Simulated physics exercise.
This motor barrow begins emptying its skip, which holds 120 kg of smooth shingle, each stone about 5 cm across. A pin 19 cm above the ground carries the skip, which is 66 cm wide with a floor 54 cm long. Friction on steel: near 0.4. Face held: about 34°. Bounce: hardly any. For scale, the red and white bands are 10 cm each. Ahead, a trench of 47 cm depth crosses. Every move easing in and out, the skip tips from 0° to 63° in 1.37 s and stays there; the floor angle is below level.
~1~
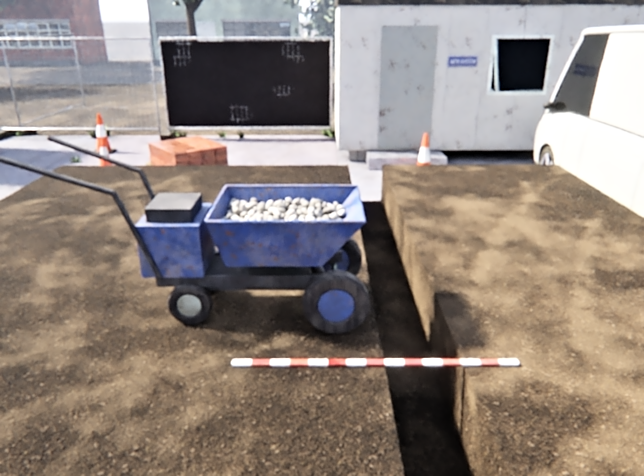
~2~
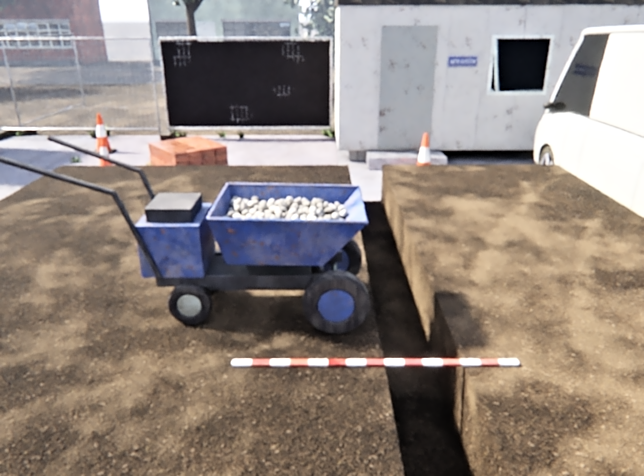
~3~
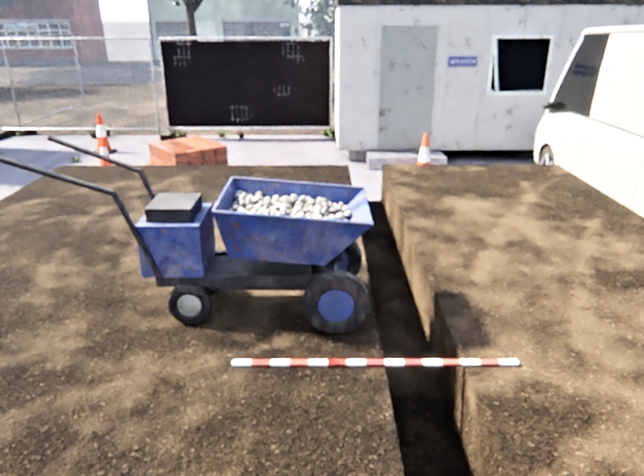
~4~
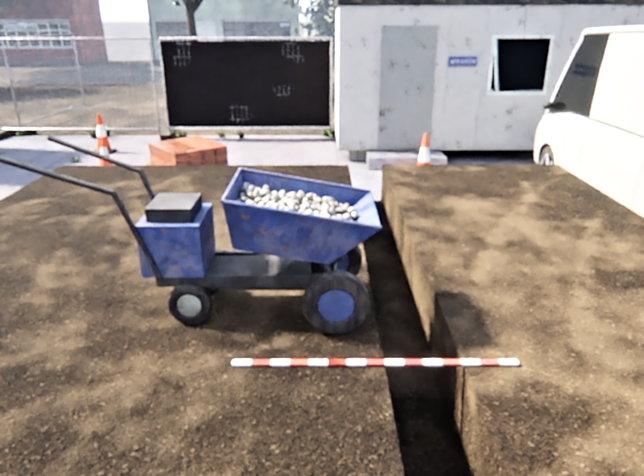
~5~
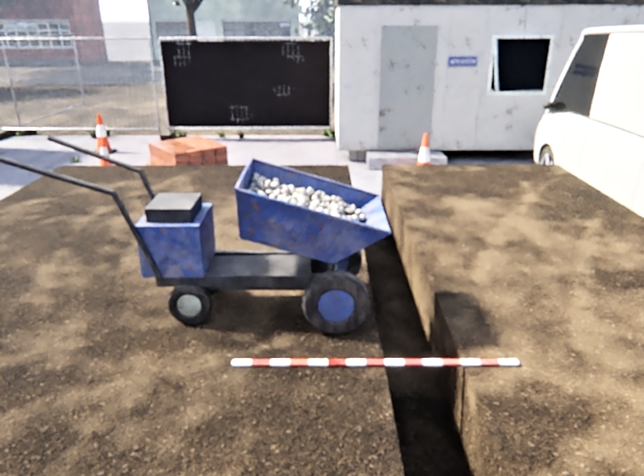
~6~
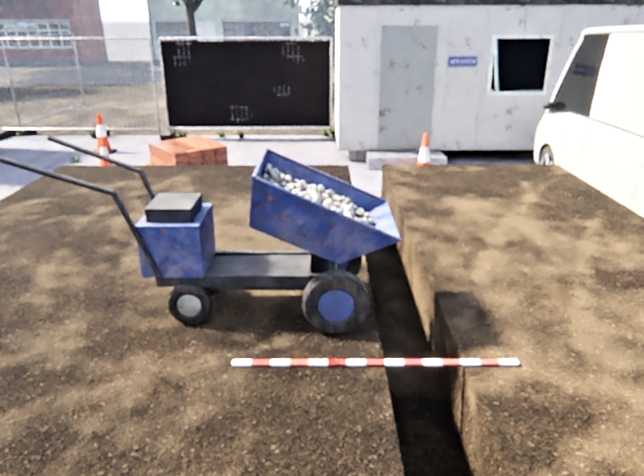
A blue motor barrow loaded with pale rounded stones stood beside a narrow trench, and its skip gradually tilted forward to the right, the back end rising while the wheels stayed in place.
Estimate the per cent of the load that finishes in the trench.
Roughly 46 percent.
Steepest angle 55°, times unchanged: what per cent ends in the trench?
Then roughly 40 percent.
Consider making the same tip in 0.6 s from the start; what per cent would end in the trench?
I'd put it at roughly 35 per cent.
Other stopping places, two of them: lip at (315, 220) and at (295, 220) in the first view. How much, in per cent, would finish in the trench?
100 % and 100 %.
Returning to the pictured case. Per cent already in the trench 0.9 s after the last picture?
Around 10 per cent of it, at that instant.
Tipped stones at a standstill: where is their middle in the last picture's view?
Near (451, 303).
Then, 0.4 s after the last picture the floor is at 53°, 100 % in the skip; the foremost stones are at (412, 244).
Then, 0.9 s after the last picture the floor is at 63°, 62 % in the skip, 12 % in the trench, 26 % past the trench; the foremost stones are at (498, 305).
Then, 1.2 s after the last picture the floor is at 63°, 29 % in the skip, 17 % in the trench, 54 % past the trench; the foremost stones are at (552, 291).
Then, 3.2 s after the last picture the floor is at 63°, 0 % in the skip, 46 % in the trench, 54 % past the trench; the foremost stones are at (586, 289).
